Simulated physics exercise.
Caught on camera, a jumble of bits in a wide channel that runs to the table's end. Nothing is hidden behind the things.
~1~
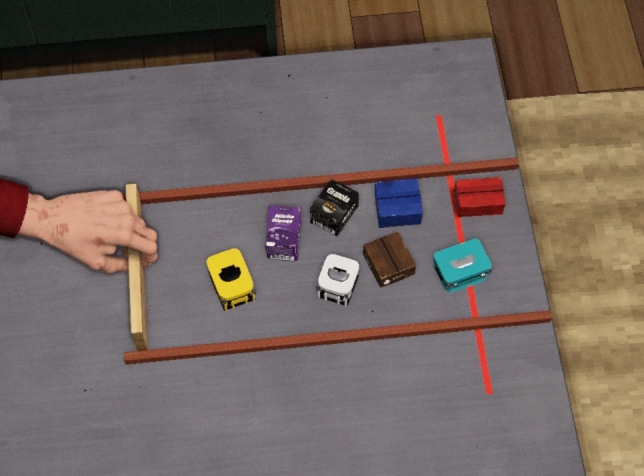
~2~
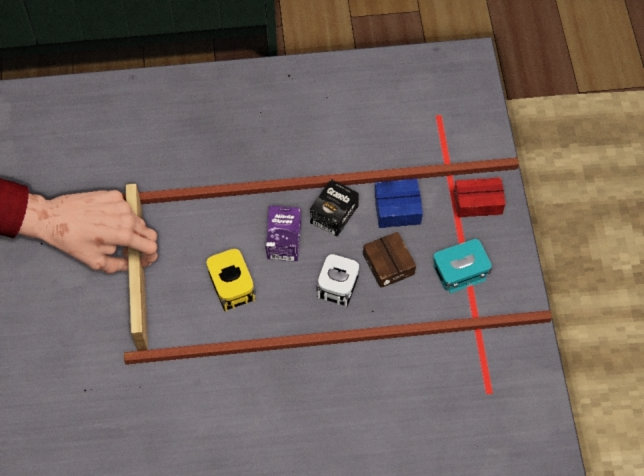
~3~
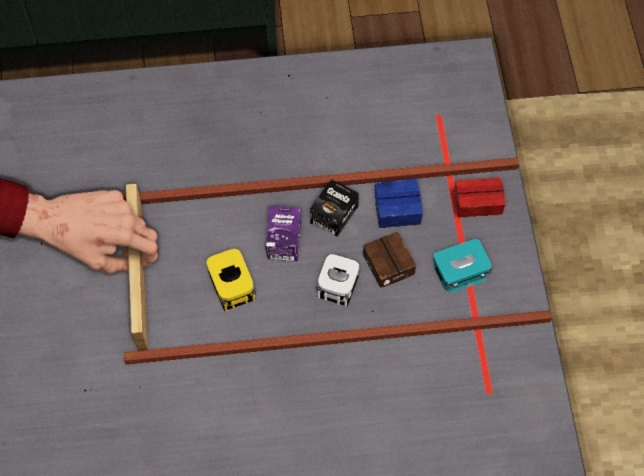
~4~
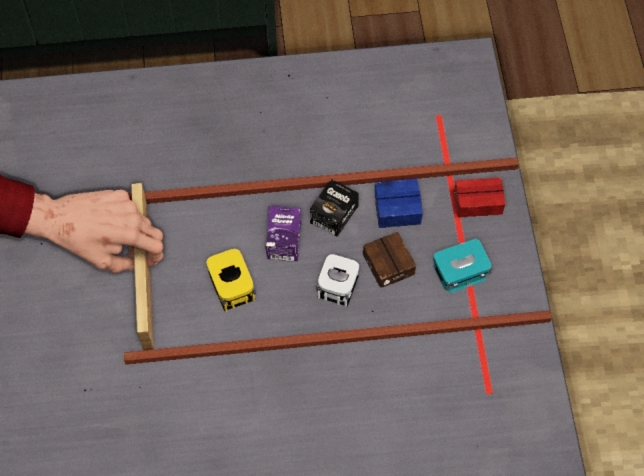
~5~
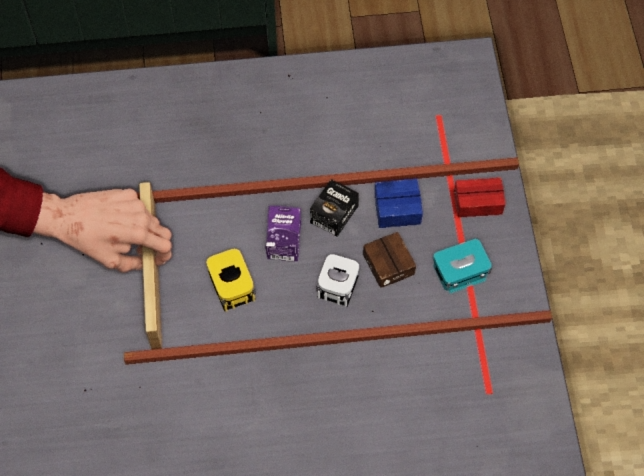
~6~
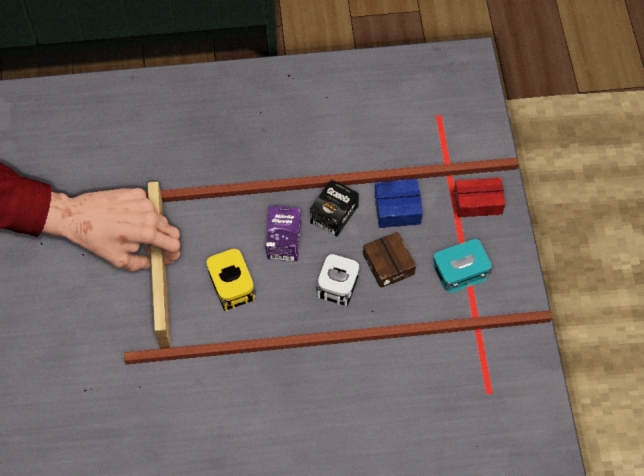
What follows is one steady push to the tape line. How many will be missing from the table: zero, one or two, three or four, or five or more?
Outcome: The number that fall off is three or four.
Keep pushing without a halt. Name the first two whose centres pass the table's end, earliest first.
Earliest first: The red box, then the turquoise case.
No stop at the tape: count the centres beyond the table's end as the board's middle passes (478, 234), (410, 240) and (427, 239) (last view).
Past the end: 4, 2 and 2.
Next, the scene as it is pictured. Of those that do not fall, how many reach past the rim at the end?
It comes to 0.
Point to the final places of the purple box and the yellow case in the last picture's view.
About (475, 214), and the other about (484, 259).
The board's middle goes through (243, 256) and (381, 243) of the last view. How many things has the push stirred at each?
1 and 8.
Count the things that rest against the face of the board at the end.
2 of them.
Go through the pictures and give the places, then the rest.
The first picture shows red box (479, 197); turquoise case (461, 266); blue box (398, 203); board (137, 266); tape (463, 246).
The second picture shows turquoise case (461, 266); yellow case (231, 280).
The third picture shows blue box (398, 203); brown box (389, 260).
The fourth picture shows red box (479, 198); black box (334, 208).
The fifth picture shows turquoise case (461, 266); purple box (284, 234).
The sixth picture shows red box (479, 198); turquoise case (461, 266); blue box (398, 203); board (159, 264); tape (463, 246).
A little later, none off yet; red box at rest near (479, 198); turquoise case at rest near (461, 266); blue box at rest near (398, 203).
When it is over, the number that fall off is three or four; down, brown box, blue box, turquoise case and red box.
